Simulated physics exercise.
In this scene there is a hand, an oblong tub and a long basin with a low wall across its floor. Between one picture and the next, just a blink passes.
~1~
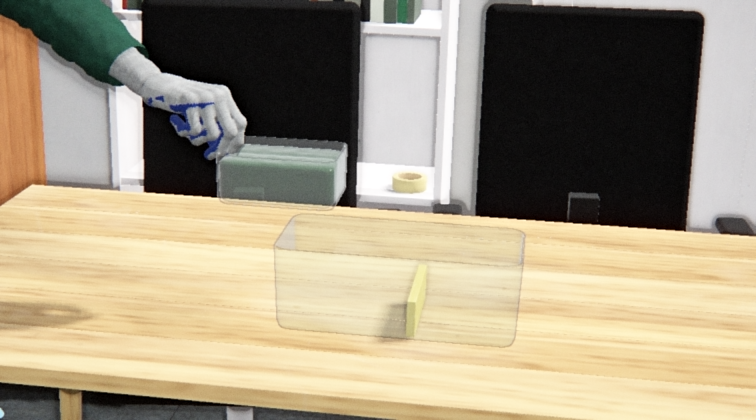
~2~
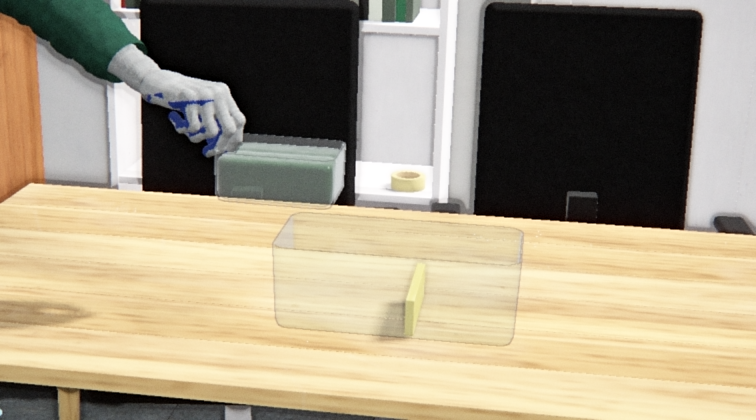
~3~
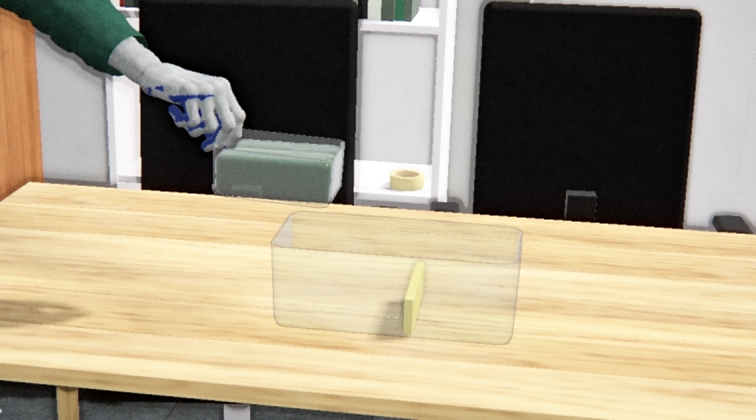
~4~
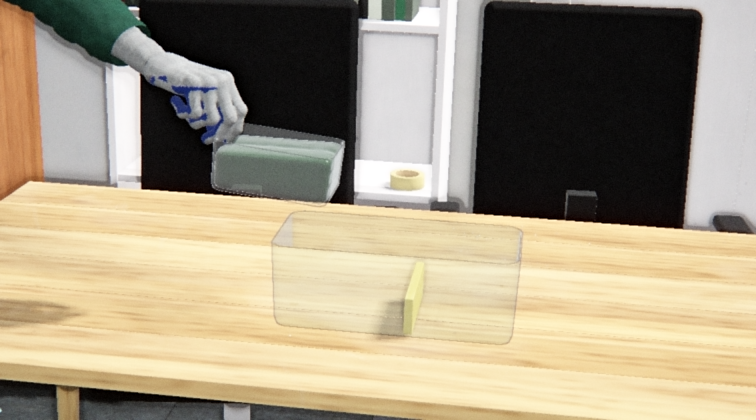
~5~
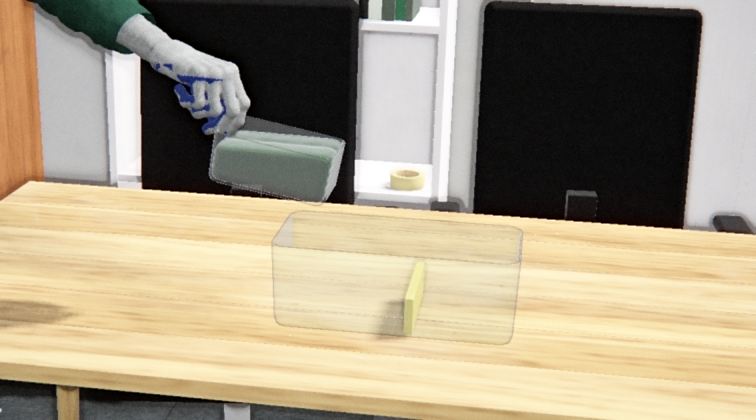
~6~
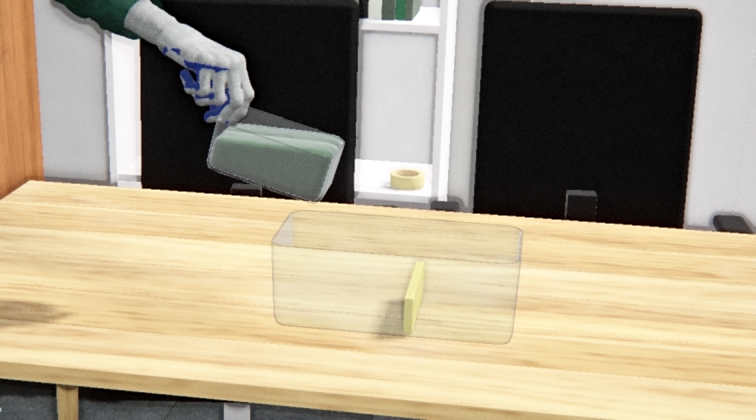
The footage shows a gloved hand holding a clear oblong tub of greenish liquid above a wooden table, behind a transparent basin with a low yellow wall inside; the hand rises slightly, gradually tilting the tub toward the right.
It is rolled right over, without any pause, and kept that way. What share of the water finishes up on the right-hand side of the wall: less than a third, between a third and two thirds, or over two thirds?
Between a third and two thirds.
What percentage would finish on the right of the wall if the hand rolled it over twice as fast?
Roughly 50 in a hundred.
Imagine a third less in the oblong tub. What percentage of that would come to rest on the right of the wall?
That share would be some 45 parts in a hundred.
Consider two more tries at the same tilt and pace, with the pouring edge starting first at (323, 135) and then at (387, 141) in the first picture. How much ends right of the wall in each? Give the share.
Start one gives some 45 %, start two some 75 %.
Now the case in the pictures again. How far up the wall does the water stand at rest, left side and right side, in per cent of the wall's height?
Left 20 per cent, right 50.
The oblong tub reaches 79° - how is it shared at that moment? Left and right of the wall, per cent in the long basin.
Left 15, right 5.
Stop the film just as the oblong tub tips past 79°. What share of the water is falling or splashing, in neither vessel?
It's close to 50 %.
A moment on, the oblong tub is tipped on its side and 34 per cent is still to pour, 14 is left of the wall and 3 right of it.
Next, the oblong tub is tipped right over and 3 per cent is still to pour, 19 is left of the wall and 62 right of it.
Then the oblong tub is tipped right over and 0 per cent is still to pour, 31 is left of the wall and 59 right of it.
Later the oblong tub is tipped right over and 0 per cent is still to pour, 31 is left of the wall and 59 right of it.
Finally, 31 per cent lies left of the wall, 59 right of it and 9 outside.
